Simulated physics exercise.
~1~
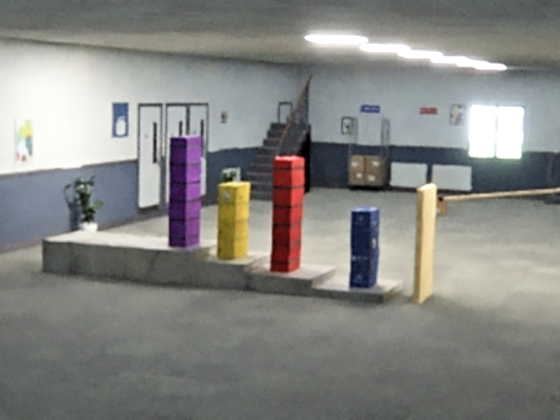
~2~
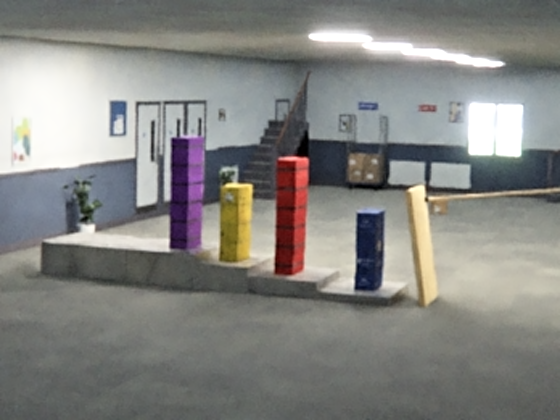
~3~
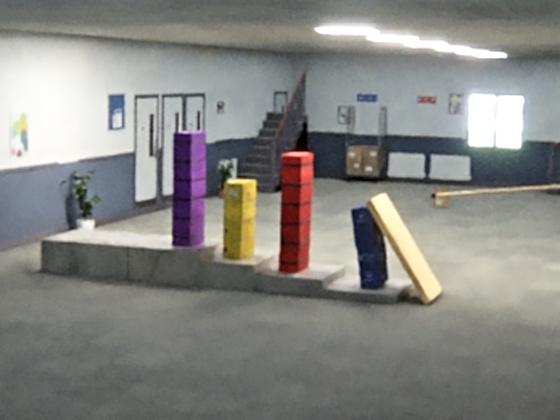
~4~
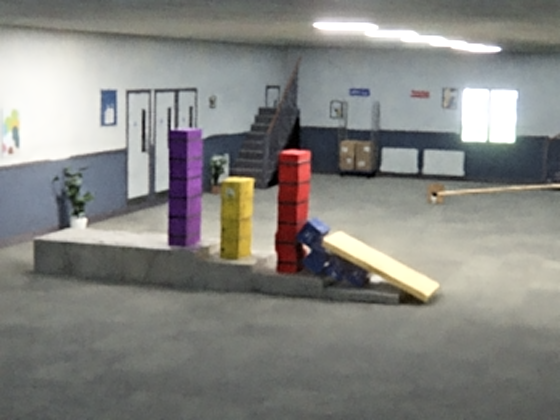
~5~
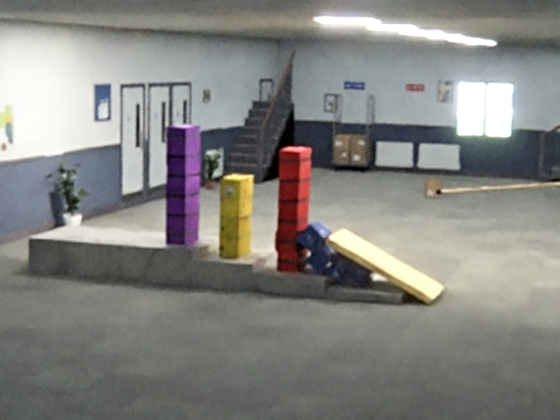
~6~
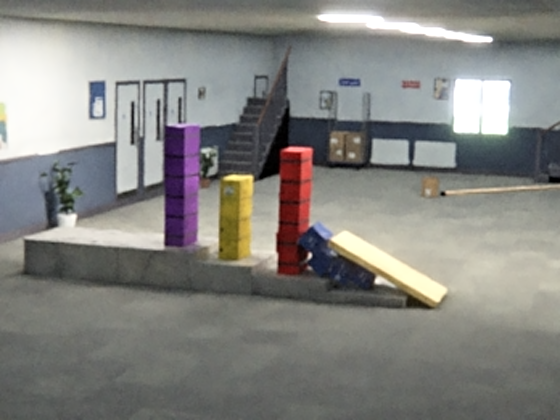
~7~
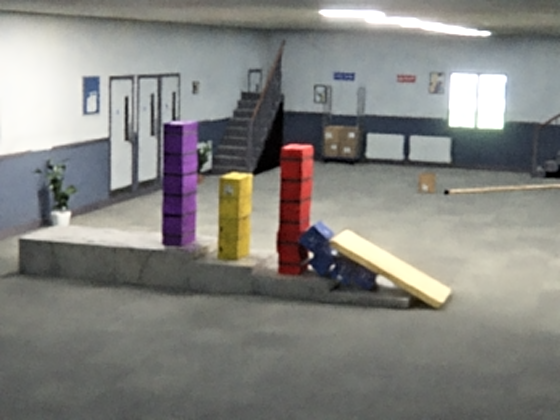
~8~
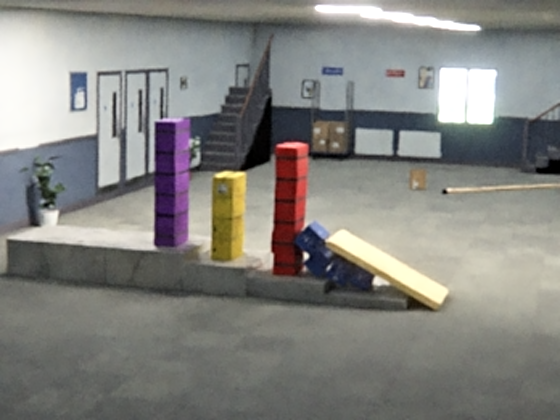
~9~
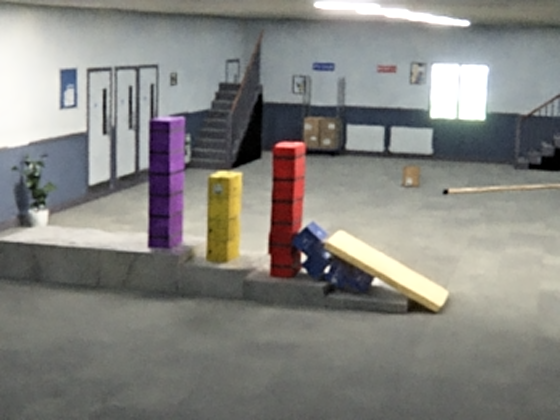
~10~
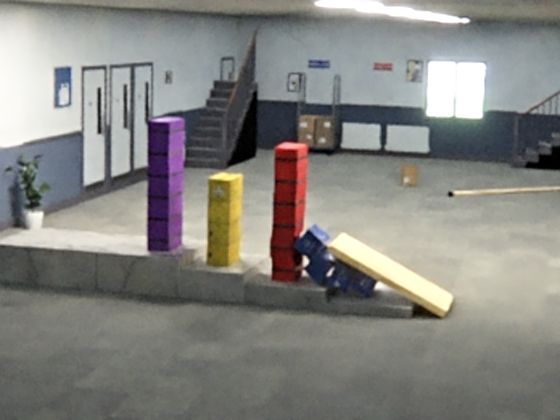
Four tall piles of boxes, purple, yellow, red and blue from left to right, stand on stepped grey blocks in a wide hall with doors, a staircase and a bright window behind. The view is from the front and drifts slightly sideways. At the right, a pale yellow board stands on end beside a long pole. The board tips left against the short blue pile, which leans and collapses toward the red one. The blue boxes settle in a tilted heap against the red pile's base, with the board slanting over them, while the other three piles remain standing.
